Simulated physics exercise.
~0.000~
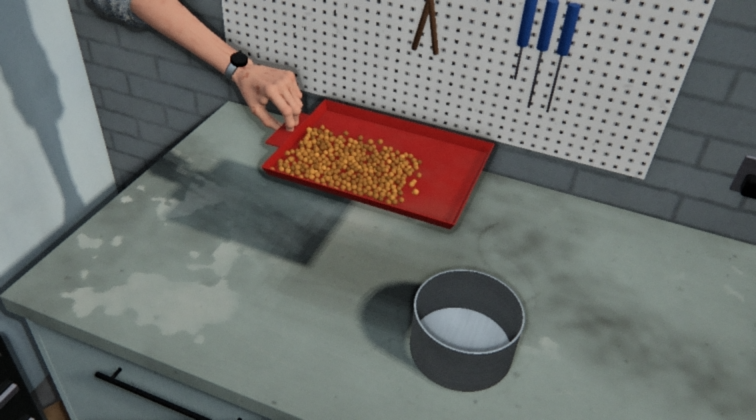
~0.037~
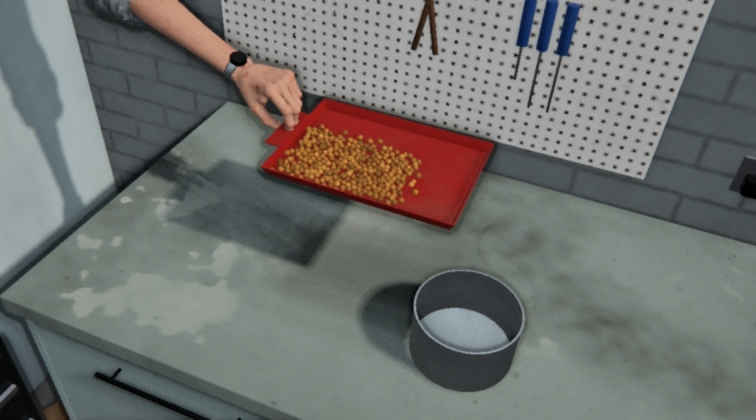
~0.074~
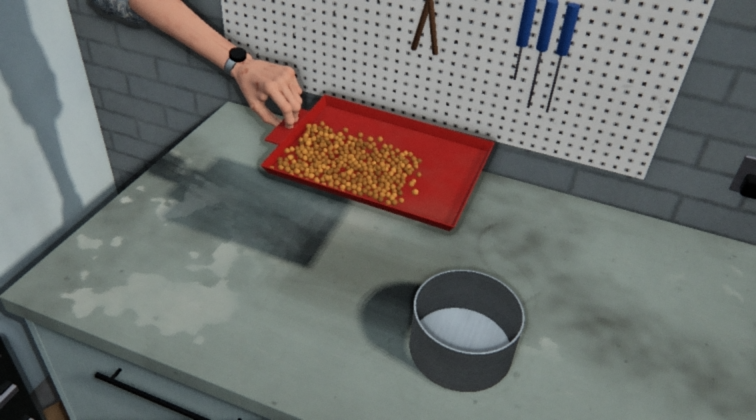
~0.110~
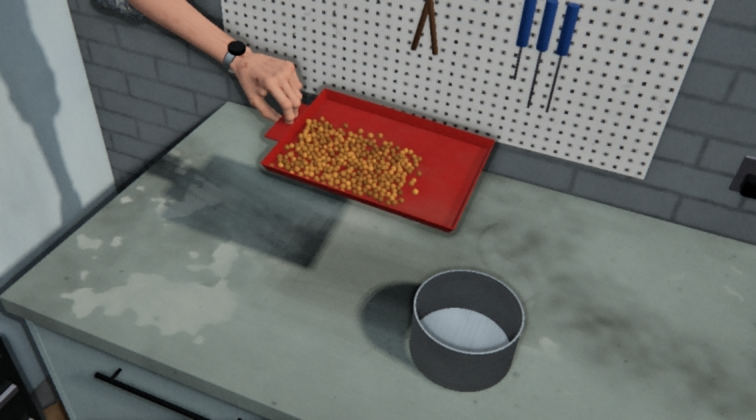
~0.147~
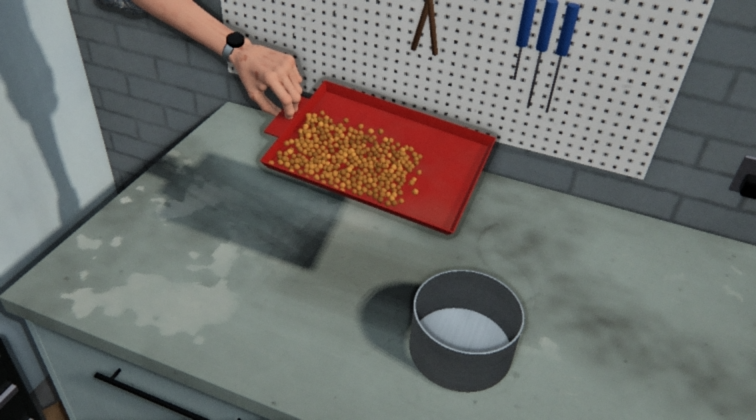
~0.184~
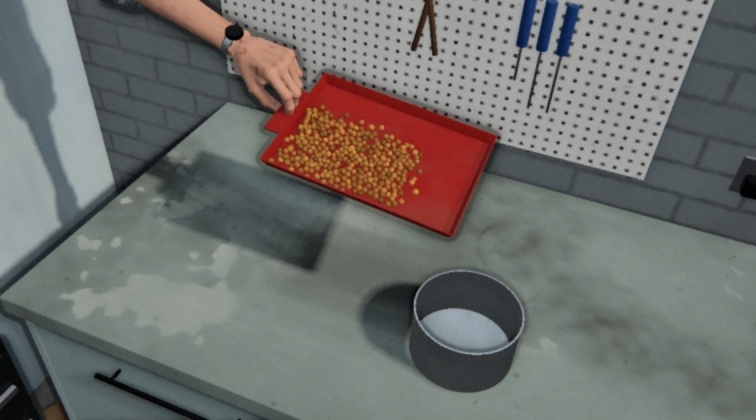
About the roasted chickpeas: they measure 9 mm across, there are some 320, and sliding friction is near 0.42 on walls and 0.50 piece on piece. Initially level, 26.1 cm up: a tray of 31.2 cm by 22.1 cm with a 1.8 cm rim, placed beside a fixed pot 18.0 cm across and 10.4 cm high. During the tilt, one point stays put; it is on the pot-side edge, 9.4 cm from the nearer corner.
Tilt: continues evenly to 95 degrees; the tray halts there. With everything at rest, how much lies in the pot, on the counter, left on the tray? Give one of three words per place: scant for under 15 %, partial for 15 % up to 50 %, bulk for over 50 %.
My prediction: Pot: I expect more than half of the load; counter: I expect a decent chunk of the load; left on the tray: I expect only a trickle of the load.
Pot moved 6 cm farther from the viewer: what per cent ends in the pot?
40 %.
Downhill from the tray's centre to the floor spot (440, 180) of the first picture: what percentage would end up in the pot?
Roughly 35 per cent.
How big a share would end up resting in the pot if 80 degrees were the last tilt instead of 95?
Result: Close to 70 %.
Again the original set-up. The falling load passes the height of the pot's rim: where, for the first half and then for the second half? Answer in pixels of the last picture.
(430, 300) first, (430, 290) later, roughly.
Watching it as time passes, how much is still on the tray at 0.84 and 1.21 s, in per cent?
Around 55 first, about 0 after.
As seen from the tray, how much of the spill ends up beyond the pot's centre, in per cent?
I'd put it at close to 0 per cent.
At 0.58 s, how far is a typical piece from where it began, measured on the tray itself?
6 cm.
After 0.58 s, tilt 53 degrees; the tray holds 100 %, the pot 0 %.
After 0.84 s, tilt 79 degrees; the tray holds 55 %, the pot 15 %.
Then, at 1.21 s, tilt 95 degrees; the tray holds 0 %, the pot 65 %.
In the end, at 1.9 s, pot 65 %, counter 35 %, tray 0 %.
